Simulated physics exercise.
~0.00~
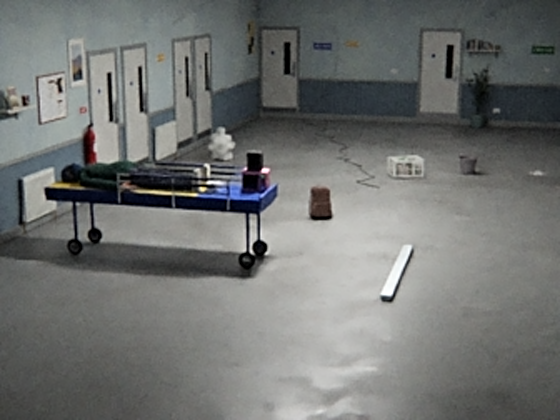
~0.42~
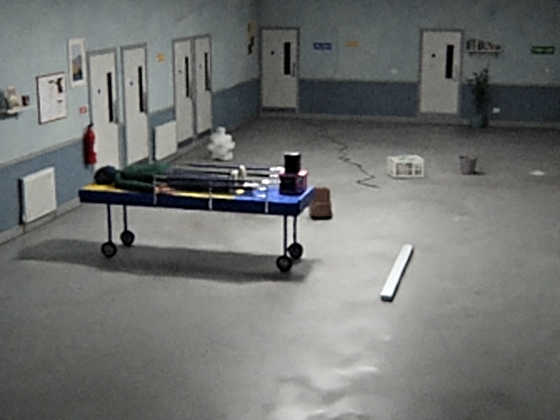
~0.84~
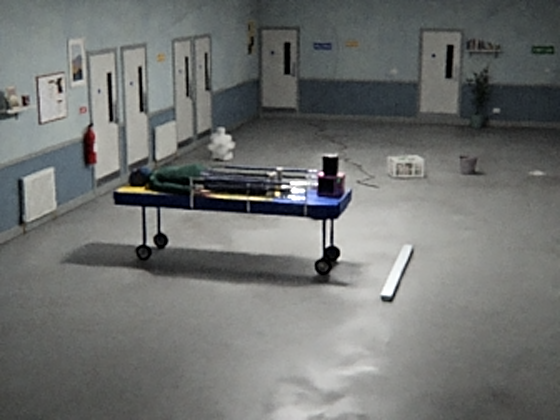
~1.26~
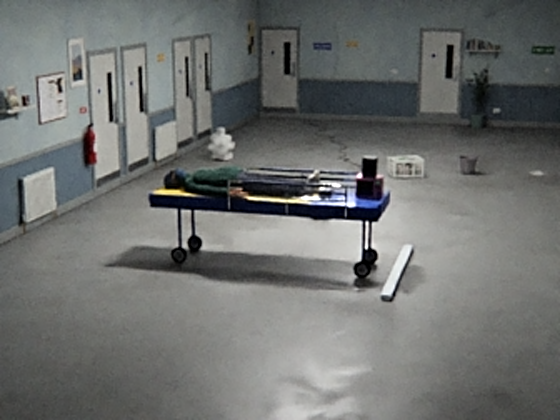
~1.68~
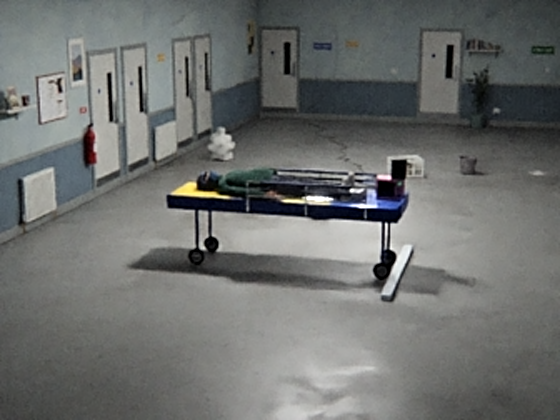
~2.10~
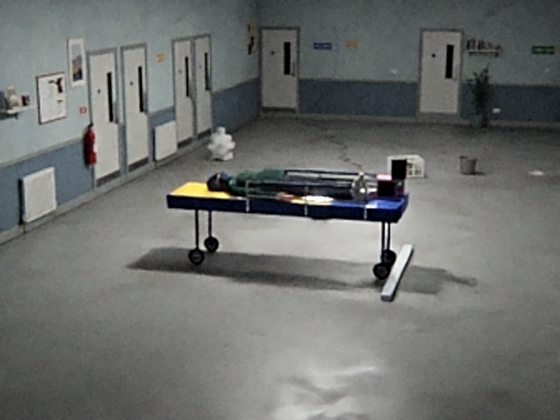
A wheeled stretcher with a blue and yellow top carries a person in dark green lying flat, with a black pump and a pink monitor at its right end and a small white box nearby. The still, raised view shows a grey-floored hall with pale blue walls, white doors, a red extinguisher and a white sill on the floor. The stretcher rolls steadily right until its leading wheels meet the sill and it stops dead, staying level. The person and white box slide slightly further right, while the pump and monitor remain upright aboard.
